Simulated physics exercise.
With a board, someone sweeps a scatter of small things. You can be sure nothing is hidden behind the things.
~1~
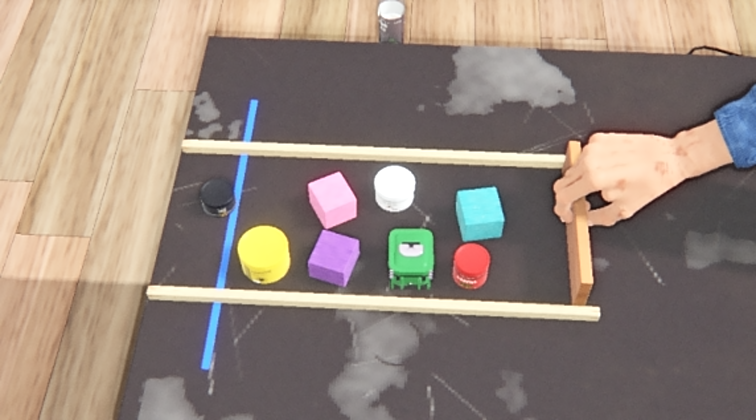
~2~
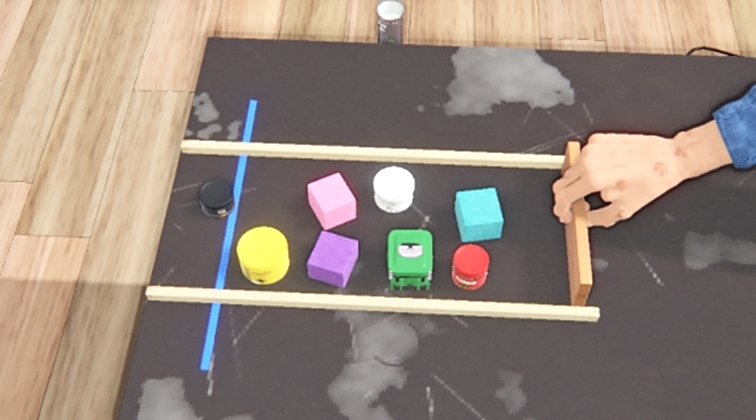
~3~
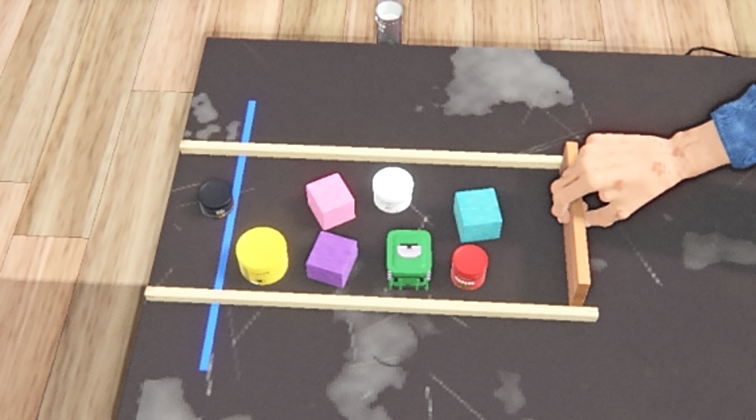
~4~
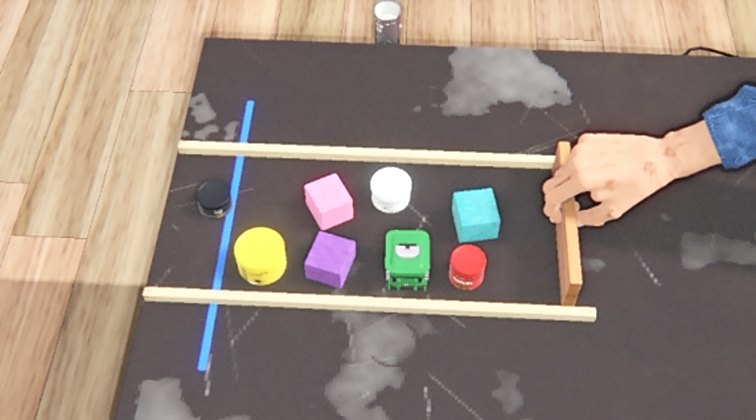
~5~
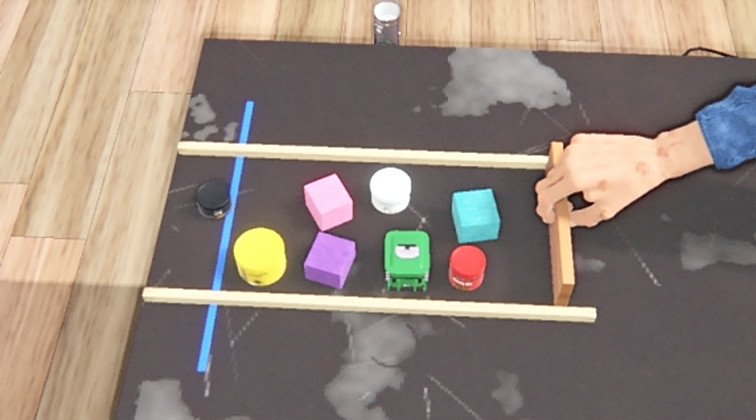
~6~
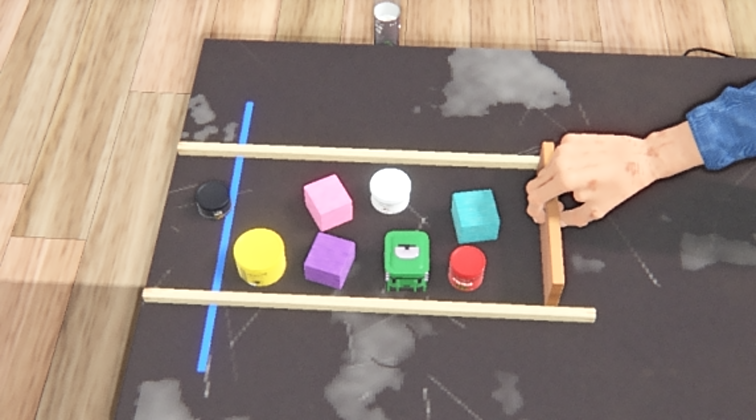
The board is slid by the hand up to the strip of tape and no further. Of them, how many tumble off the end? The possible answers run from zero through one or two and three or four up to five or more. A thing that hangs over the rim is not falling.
Off the edge: Three to four.
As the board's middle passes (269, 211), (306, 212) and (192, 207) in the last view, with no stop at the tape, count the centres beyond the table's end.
Respectively, 1, 0 and 5.
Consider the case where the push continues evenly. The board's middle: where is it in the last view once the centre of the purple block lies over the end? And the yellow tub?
First it's close to (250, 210), next close to (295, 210).
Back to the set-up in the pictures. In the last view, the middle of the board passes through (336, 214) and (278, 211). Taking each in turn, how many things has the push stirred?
Respectively 7 and 8.
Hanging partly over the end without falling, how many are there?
The number overhanging is 2.
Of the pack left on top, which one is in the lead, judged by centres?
Result: Pink block.
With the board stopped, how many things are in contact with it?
The count in contact is 3.
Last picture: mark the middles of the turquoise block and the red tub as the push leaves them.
Taking them in turn, first comes (210, 203), then (203, 255).
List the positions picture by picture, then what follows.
In the first frame, black tub (219, 199); yellow tub (264, 255); pink block (333, 201); board (576, 222); tape (232, 221).
In the second frame, yellow tub (264, 256); board (576, 223).
In the third frame, pink block (331, 202); purple block (332, 259).
In the fourth frame, black tub (215, 200); white pot (391, 191).
In the fifth frame, yellow tub (260, 257); red tub (467, 268).
In the sixth frame, black tub (214, 201); yellow tub (260, 258); pink block (328, 203); board (549, 223); tape (228, 223).
A little later, none off yet; black tub at rest near (214, 201); yellow tub at rest near (260, 258); pink block at rest near (328, 203).
Next, none off yet; black tub at rest near (214, 201); yellow tub shifted about its own width near (216, 254); pink block shifted about its own width near (297, 199).
Later still, none off yet; black tub shifted about its own width near (188, 200); yellow tub tilted a little near (131, 245); pink block shifted well along near (223, 192).
When it is over, the number that fall off is three or four; down, purple block, yellow tub and black tub.
